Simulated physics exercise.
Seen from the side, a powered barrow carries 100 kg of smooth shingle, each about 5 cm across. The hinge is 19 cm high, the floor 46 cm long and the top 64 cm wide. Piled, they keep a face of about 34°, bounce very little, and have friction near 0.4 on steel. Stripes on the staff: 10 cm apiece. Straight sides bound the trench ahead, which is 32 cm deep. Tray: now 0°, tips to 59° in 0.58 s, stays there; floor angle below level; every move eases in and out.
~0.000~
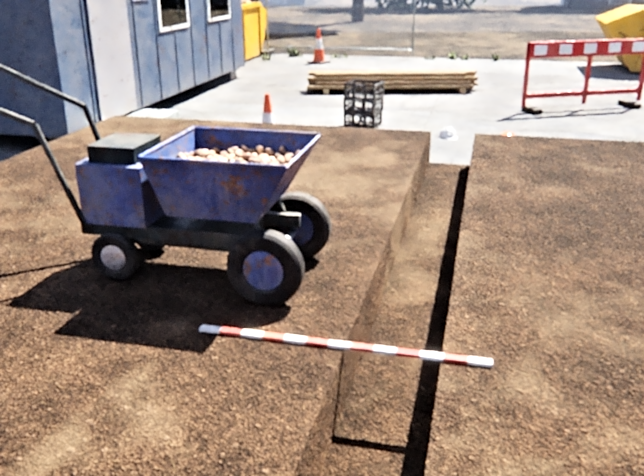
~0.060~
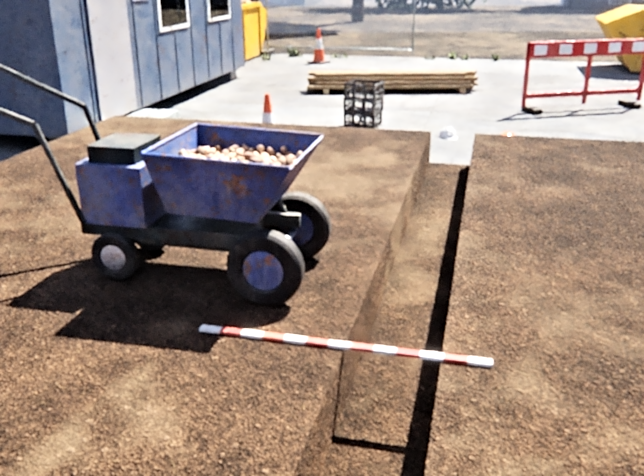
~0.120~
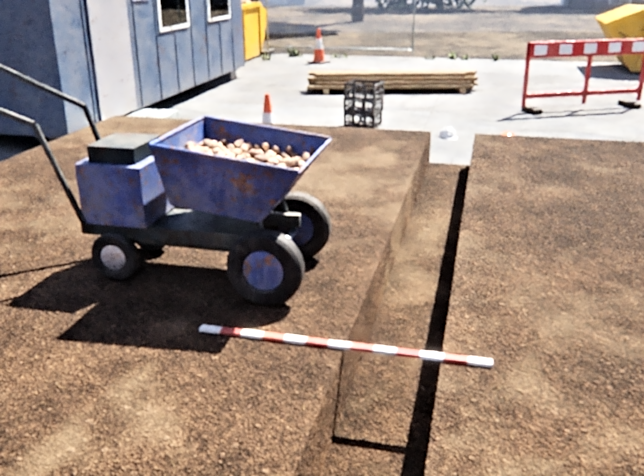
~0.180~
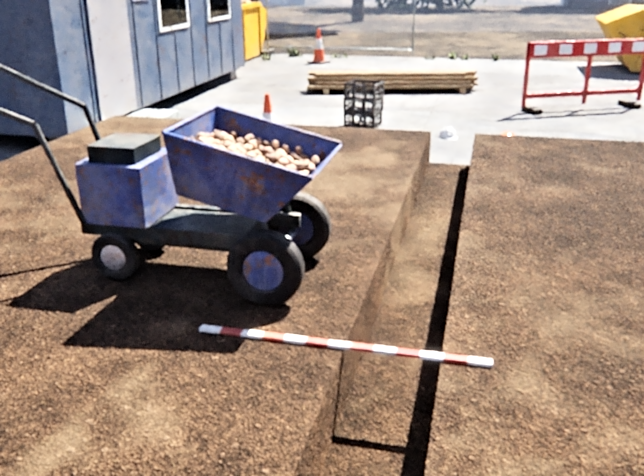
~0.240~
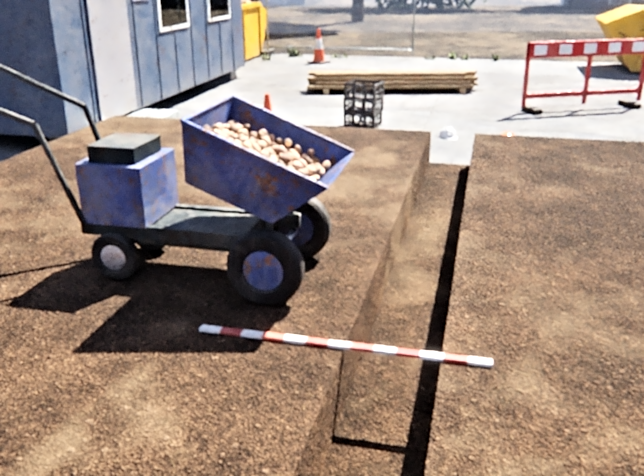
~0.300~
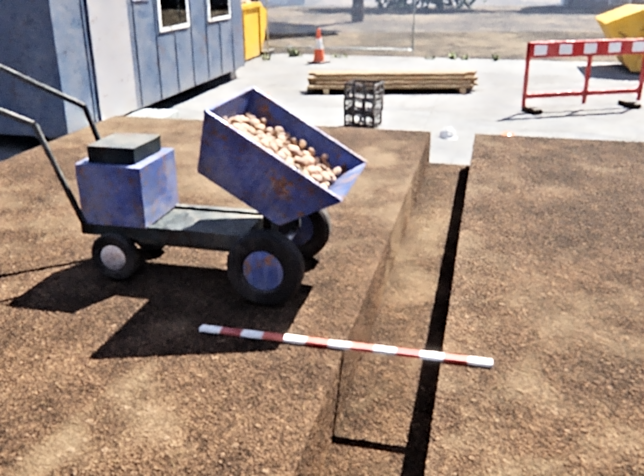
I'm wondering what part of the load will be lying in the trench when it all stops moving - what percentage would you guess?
I would guess about 43 per cent.
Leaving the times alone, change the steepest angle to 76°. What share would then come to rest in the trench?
About 70%.
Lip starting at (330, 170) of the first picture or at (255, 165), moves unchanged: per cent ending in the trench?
First place roughly 15%, second roughly 55%.
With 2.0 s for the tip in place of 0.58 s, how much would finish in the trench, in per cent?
About 50%.
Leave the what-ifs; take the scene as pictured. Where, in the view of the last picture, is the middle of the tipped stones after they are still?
I'd point somewhere around (429, 340).
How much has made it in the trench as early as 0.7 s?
Roughly 5% by that time.
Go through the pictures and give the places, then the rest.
The tray is at 0°, its lip at (286, 167); the top of the load is at (247, 158), in the first frame.
The tray is at 2°, its lip at (290, 168); the top of the load is at (224, 155); the stones move at 0.4 m/s on average, in the second frame.
The tray is at 7°, its lip at (299, 172); the top of the load is at (211, 148); the stones move at 0.8 m/s on average, in the third frame.
Lip at (312, 178), floor tilted 14°, highest stones at (215, 139); the stones move at 1.0 m/s on average, in the fourth frame.
The tray is at 22°, its lip at (326, 188); the top of the load is at (227, 130); the stones move at 1.2 m/s on average, in the fifth frame.
Lip at (341, 201), floor tilted 31°, highest stones at (245, 121); the stones move at 1.3 m/s on average, in the sixth frame.
After 0.4 s the floor is at 49°; 100 % in the tray; the foremost stones are at (348, 206).
After 0.7 s the floor is at 59°; 93 % in the tray, 7 % in the trench; the foremost stones are at (421, 249).
After 1.0 s the floor is at 59°; 53 % in the tray, 31 % in the trench, 16 % past the trench; the foremost stones are at (541, 309).
After 3.0 s the floor is at 59°; 41 % in the tray, 43 % in the trench, 16 % past the trench; the foremost stones are past the picture's edge.
